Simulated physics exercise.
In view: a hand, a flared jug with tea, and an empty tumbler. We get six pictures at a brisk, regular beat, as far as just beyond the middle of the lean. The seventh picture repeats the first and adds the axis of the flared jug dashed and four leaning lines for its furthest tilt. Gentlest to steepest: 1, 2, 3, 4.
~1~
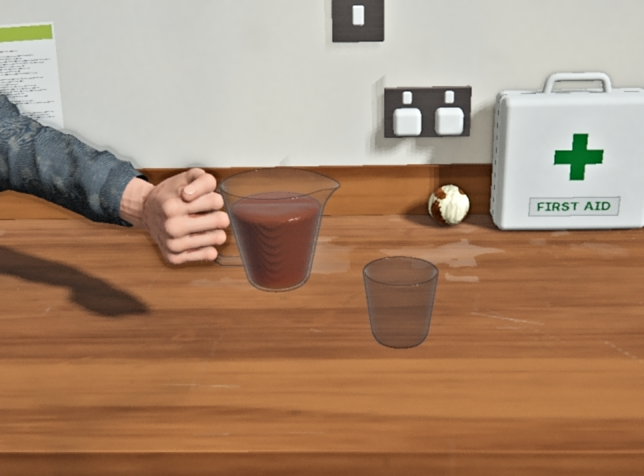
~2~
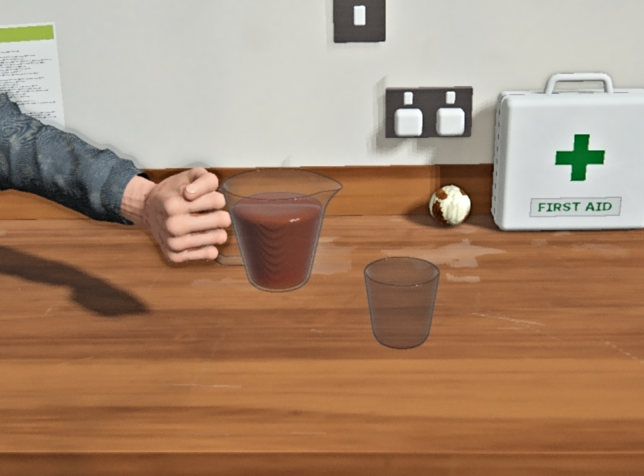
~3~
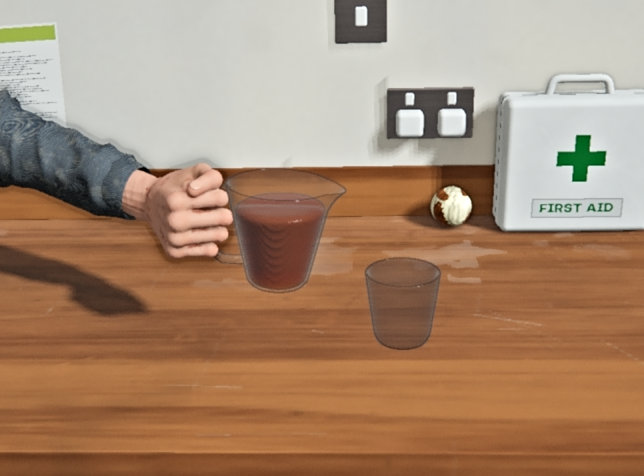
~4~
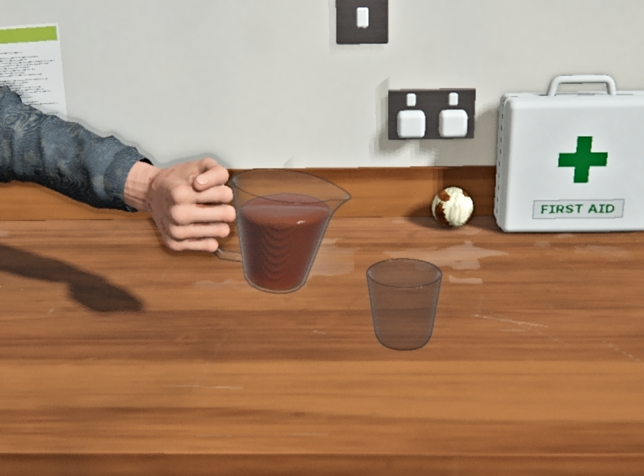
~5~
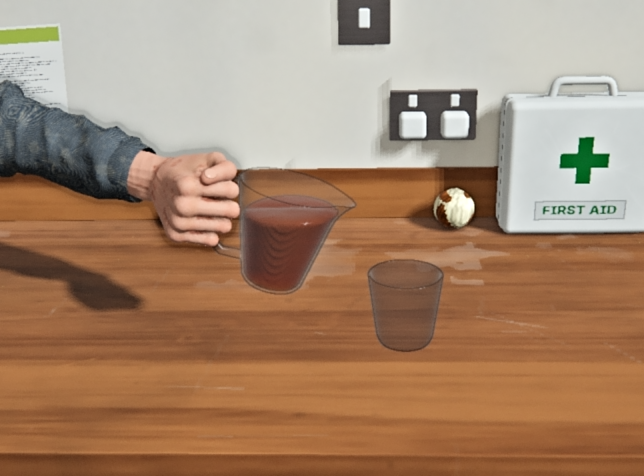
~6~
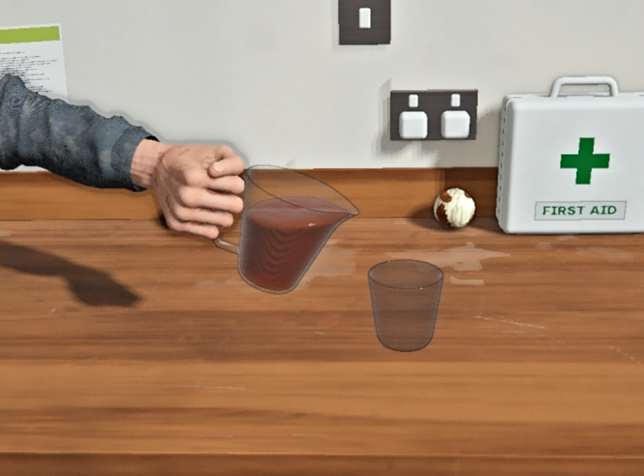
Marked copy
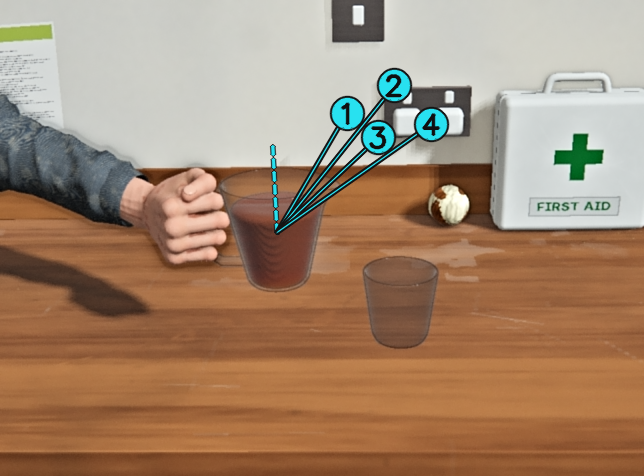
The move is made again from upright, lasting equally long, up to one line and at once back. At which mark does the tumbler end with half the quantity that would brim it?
Choose 3.
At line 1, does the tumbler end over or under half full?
Under.
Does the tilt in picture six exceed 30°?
No.
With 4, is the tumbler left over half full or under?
Over.
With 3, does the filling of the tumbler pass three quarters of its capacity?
No.
On the marked copy, 1 at (338, 127); 2 at (383, 98); 3 at (366, 148); 4 at (417, 133).
With 1, the tumbler ends with about 12 % of what it can hold.
With 2, the tumbler ends with about 28 % of what it can hold.
With 3, the tumbler ends with about 47 % of what it can hold.
With 4, the tumbler ends with about 68 % of what it can hold.
